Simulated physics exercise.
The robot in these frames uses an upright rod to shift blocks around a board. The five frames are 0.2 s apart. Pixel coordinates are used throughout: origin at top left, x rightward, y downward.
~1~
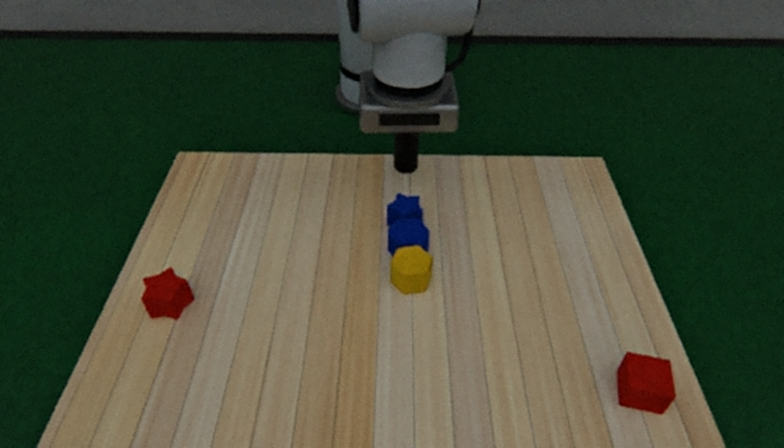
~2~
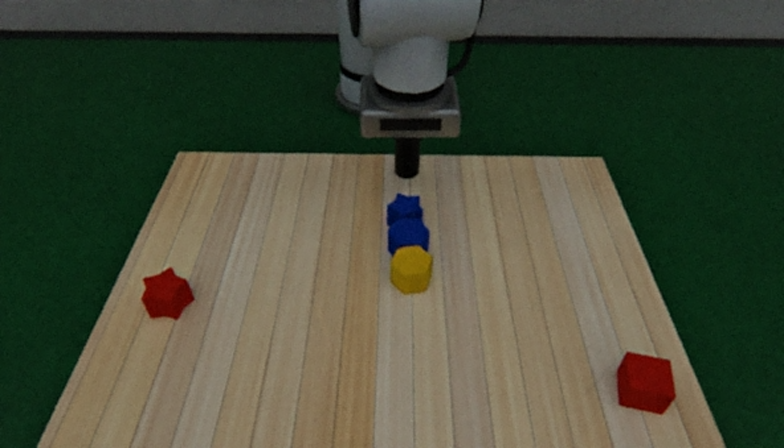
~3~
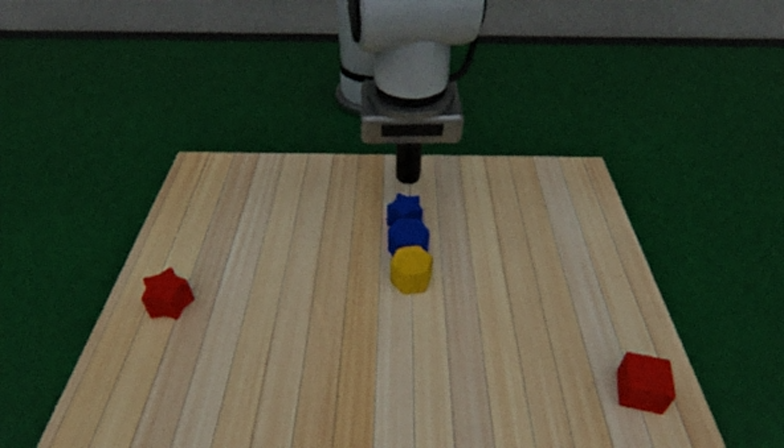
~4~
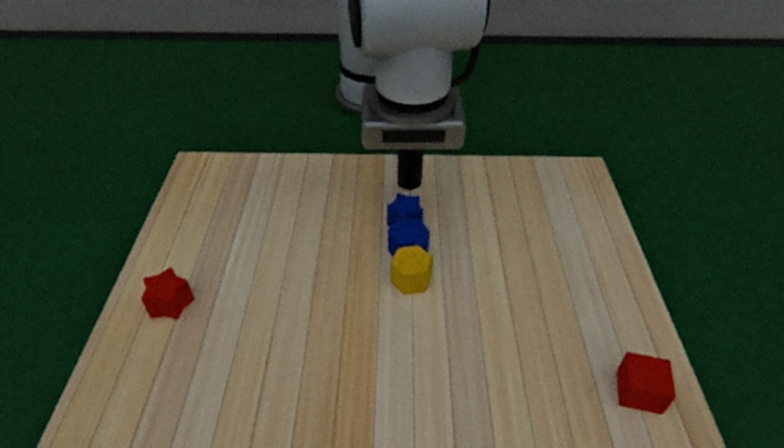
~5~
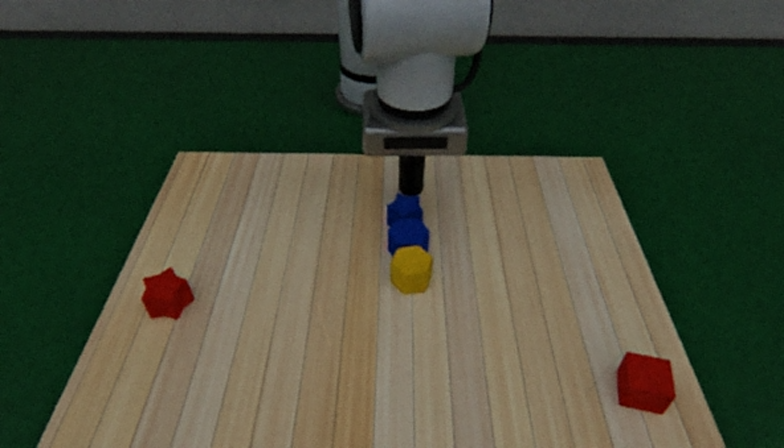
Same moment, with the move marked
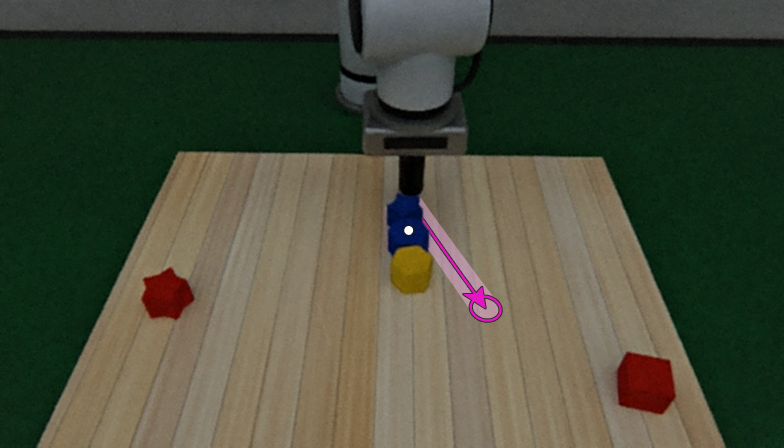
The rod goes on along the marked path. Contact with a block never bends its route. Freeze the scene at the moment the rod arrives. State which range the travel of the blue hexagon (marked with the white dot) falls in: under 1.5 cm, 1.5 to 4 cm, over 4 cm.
Between 1.5 and 4 cm.
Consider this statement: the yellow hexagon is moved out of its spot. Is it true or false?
The statement is true.
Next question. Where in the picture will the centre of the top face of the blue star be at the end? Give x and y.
My prediction: (405, 216).
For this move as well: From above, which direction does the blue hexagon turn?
Counterclockwise from above.
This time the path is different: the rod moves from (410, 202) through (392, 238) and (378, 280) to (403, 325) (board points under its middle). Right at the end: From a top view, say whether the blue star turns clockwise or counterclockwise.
The block turns clockwise.
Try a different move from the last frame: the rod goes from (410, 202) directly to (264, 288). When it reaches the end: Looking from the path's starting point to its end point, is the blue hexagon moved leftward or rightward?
Its sideways move is to the left.
Drawn move, straight from (410, 202) to (486, 308); the dot is on the blue hexagon.
What follows on the original path. One third of the way, rod at (433, 221); blue star at (405, 216), turned 65° clockwise; blue hexagon at (398, 243), turned 25° anticlockwise; yellow hexagon at (411, 270), turned 15° anticlockwise.
Two thirds of the way, rod at (459, 255); blue star at (405, 216), turned 65° clockwise; blue hexagon at (397, 243), turned 25° anticlockwise; yellow hexagon at (411, 270), turned 15° anticlockwise.
At the end, rod at (488, 295); blue star at (405, 216), turned 65° clockwise; blue hexagon at (397, 243), turned 25° anticlockwise; yellow hexagon at (411, 270), turned 15° anticlockwise.
